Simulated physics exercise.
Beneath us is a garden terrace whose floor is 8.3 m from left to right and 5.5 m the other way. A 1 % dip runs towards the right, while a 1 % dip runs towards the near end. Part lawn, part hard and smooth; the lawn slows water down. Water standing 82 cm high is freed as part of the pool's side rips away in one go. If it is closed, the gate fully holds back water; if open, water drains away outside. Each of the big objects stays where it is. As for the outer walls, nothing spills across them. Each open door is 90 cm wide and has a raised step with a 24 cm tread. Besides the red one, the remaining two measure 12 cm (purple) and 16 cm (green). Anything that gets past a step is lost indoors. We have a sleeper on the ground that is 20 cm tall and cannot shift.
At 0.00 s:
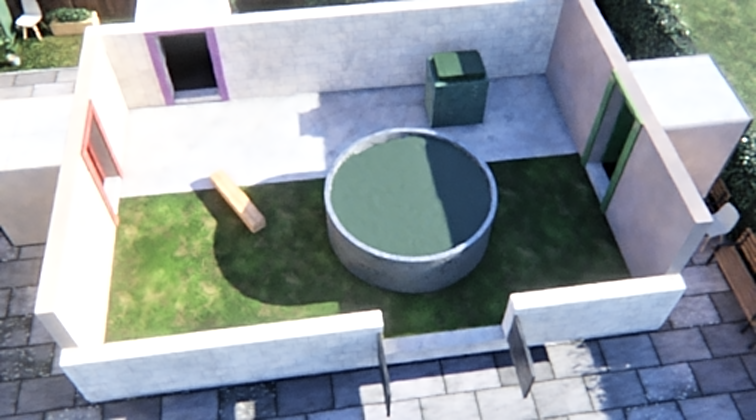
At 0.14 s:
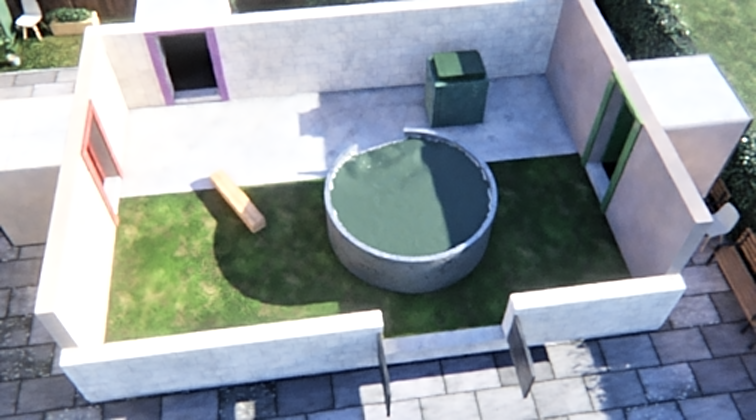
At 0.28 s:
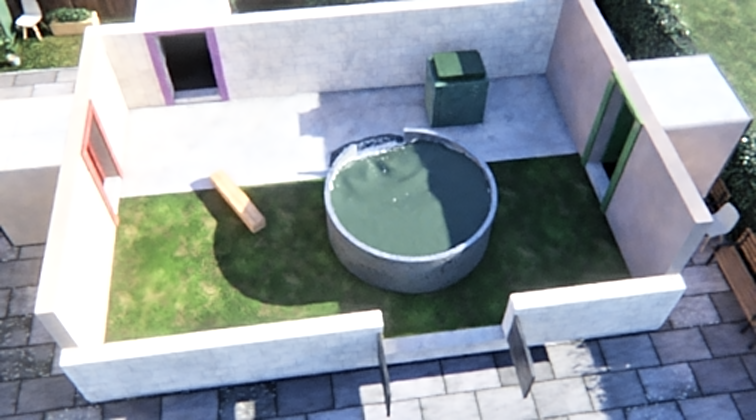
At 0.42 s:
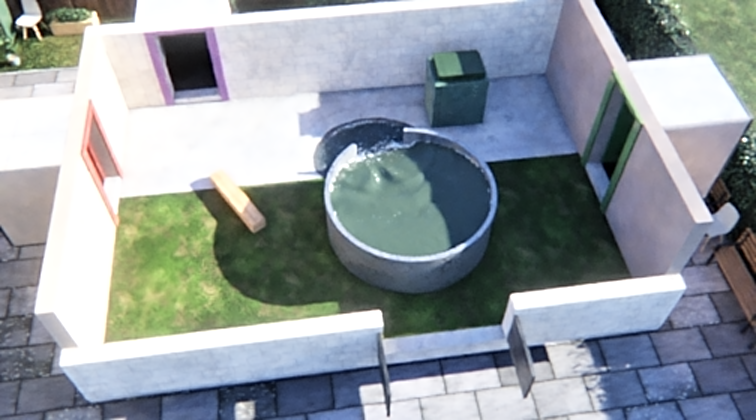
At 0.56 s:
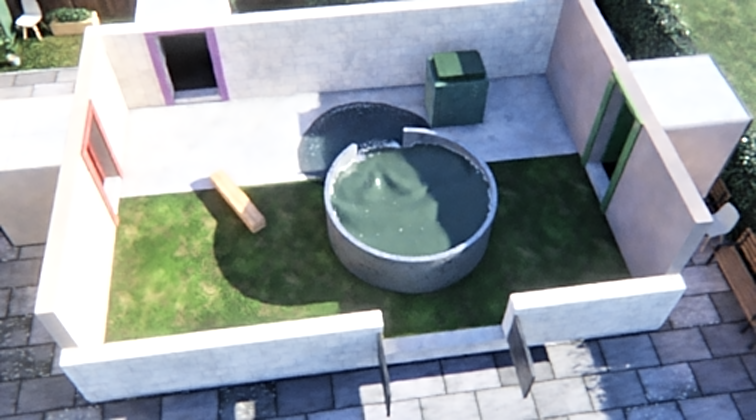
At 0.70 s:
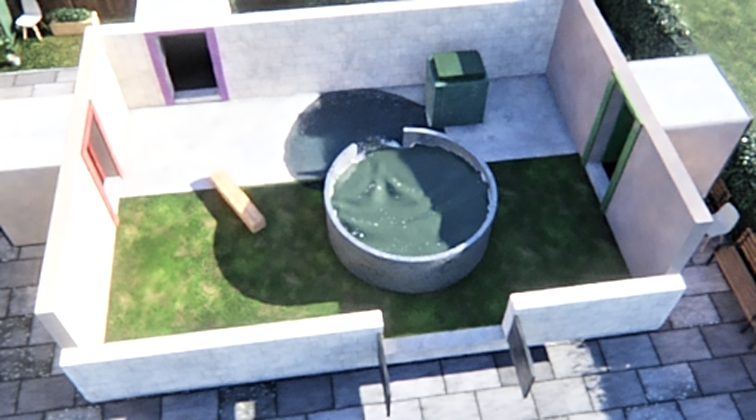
In a walled garden terrace, part grass and part smooth paving, a round pool of dark green water sits still. Its rim breaks open on the far side, the surface ripples near the gap, and water pours out behind the pool, spreading in a dark, widening patch across the paving.
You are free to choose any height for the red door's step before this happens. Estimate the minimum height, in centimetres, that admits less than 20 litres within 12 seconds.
Roughly 12 centimetres.
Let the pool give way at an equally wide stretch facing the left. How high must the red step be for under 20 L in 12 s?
Then 9.5 cm.
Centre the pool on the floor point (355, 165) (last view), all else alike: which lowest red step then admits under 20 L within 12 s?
Some 14.5 cm.
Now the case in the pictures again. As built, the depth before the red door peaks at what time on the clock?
At roughly 3.6 s.
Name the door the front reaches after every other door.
I'd go with the green door.
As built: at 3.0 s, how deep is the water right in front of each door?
In cm - red: 11, purple: 12, green: 0.
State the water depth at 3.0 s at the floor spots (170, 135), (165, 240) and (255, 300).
About 9, 0 and 0 cm respectively.
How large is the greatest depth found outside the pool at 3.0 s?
Up to some 34 centimetres, I'd say.
After 1.4 s water covers 20 % of the floor, deepest (44 cm) near (375, 167); it has not reached the red door.
After 3.0 s water covers 40 % of the floor, deepest (34 cm) near (137, 124); 11 cm at the red door, 0 litres in over its 8 cm step.
After 12.0 s water covers 100 % of the floor, deepest (14 cm) near (611, 311); 7 cm at the red door, 70 litres in over its 8 cm step.
At the red door as built, the water arrived by 2.7 s and peaked near 15 cm at 3.6 s.
Run again over the same 12 s with other heights there, 39 litres in over 10 cm, 7 litres over 14 cm. The limit of 20 litres is kept from about 12 cm up.
